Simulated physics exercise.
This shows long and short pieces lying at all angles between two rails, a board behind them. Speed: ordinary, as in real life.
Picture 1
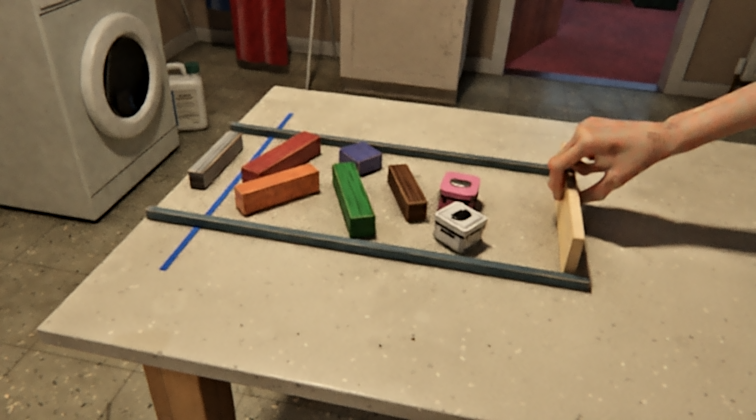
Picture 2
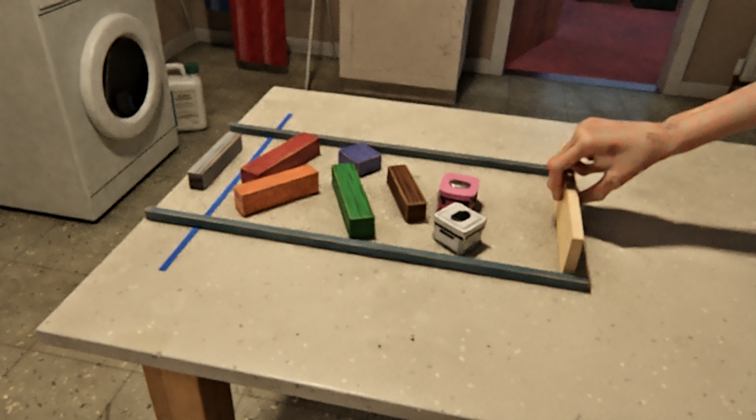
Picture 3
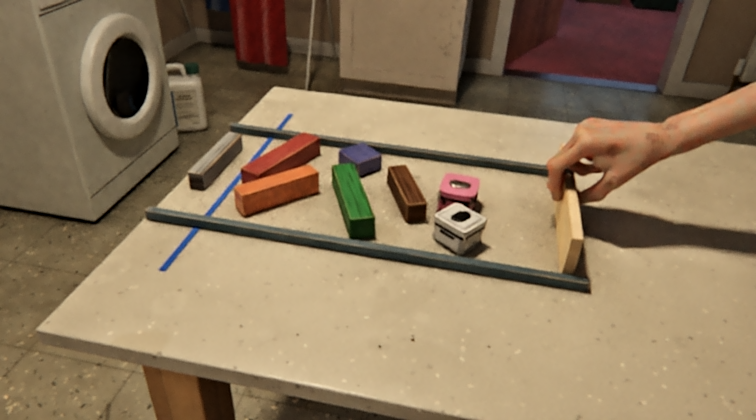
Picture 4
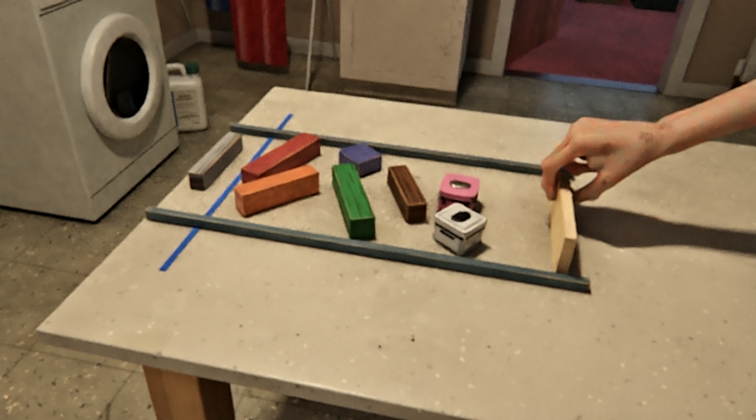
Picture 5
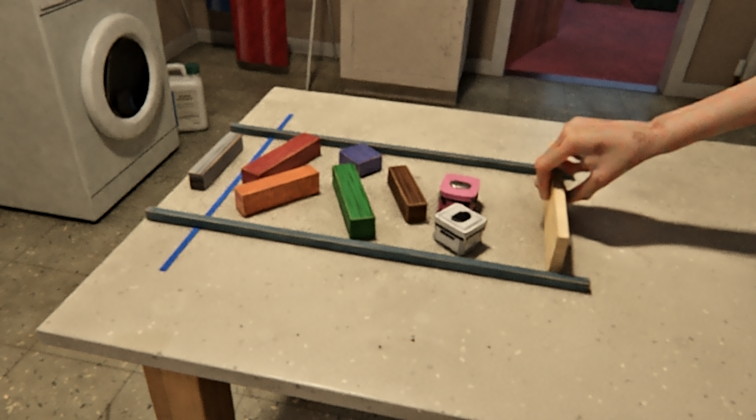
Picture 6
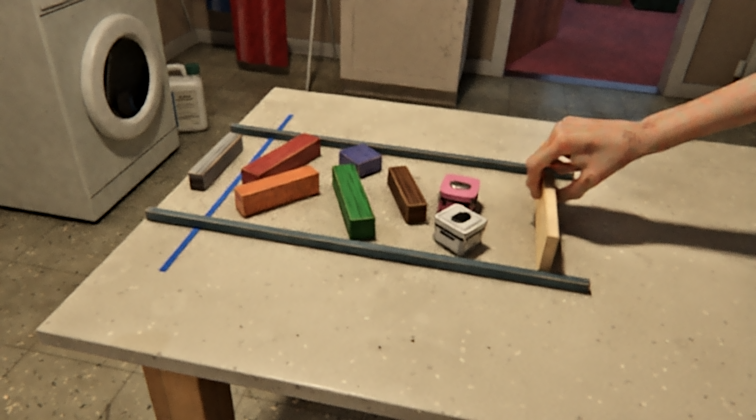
On a speckled tabletop, a hand slides an upright wooden board slightly left between two rails, toward coloured blocks lying still.
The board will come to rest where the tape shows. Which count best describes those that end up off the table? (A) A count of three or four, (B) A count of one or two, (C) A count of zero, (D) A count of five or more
A, A count of three or four.
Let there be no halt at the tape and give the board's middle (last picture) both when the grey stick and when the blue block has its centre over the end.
Roughly at (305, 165) and roughly at (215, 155).
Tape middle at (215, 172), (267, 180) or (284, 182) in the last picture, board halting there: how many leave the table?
In order, the counts are 5, 1 and 1.
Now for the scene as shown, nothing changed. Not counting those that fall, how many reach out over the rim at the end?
Count: 1.
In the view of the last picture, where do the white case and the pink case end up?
I'd put one at around (194, 195) and the other at around (226, 162).
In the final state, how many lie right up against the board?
The answer is 3.
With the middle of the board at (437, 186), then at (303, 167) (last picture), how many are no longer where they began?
At the first spot the count is 3, and at the second it is 8.
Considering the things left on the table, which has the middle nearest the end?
Brown stick.
A little later, none off yet; grey stick at rest near (217, 160); red bar at rest near (283, 161); orange bar at rest near (278, 190).
Next, none off yet; grey stick at rest near (217, 160); red bar moving near (278, 159); orange bar shifted a little near (242, 193).
Later still, one off so far; grey stick tilted well over near (183, 187); red bar shifted about its own width near (234, 146); orange bar shifted about its own width near (185, 183).
When it is over, the number that fall off is three or four; down, green stick, orange bar, red bar and grey stick.
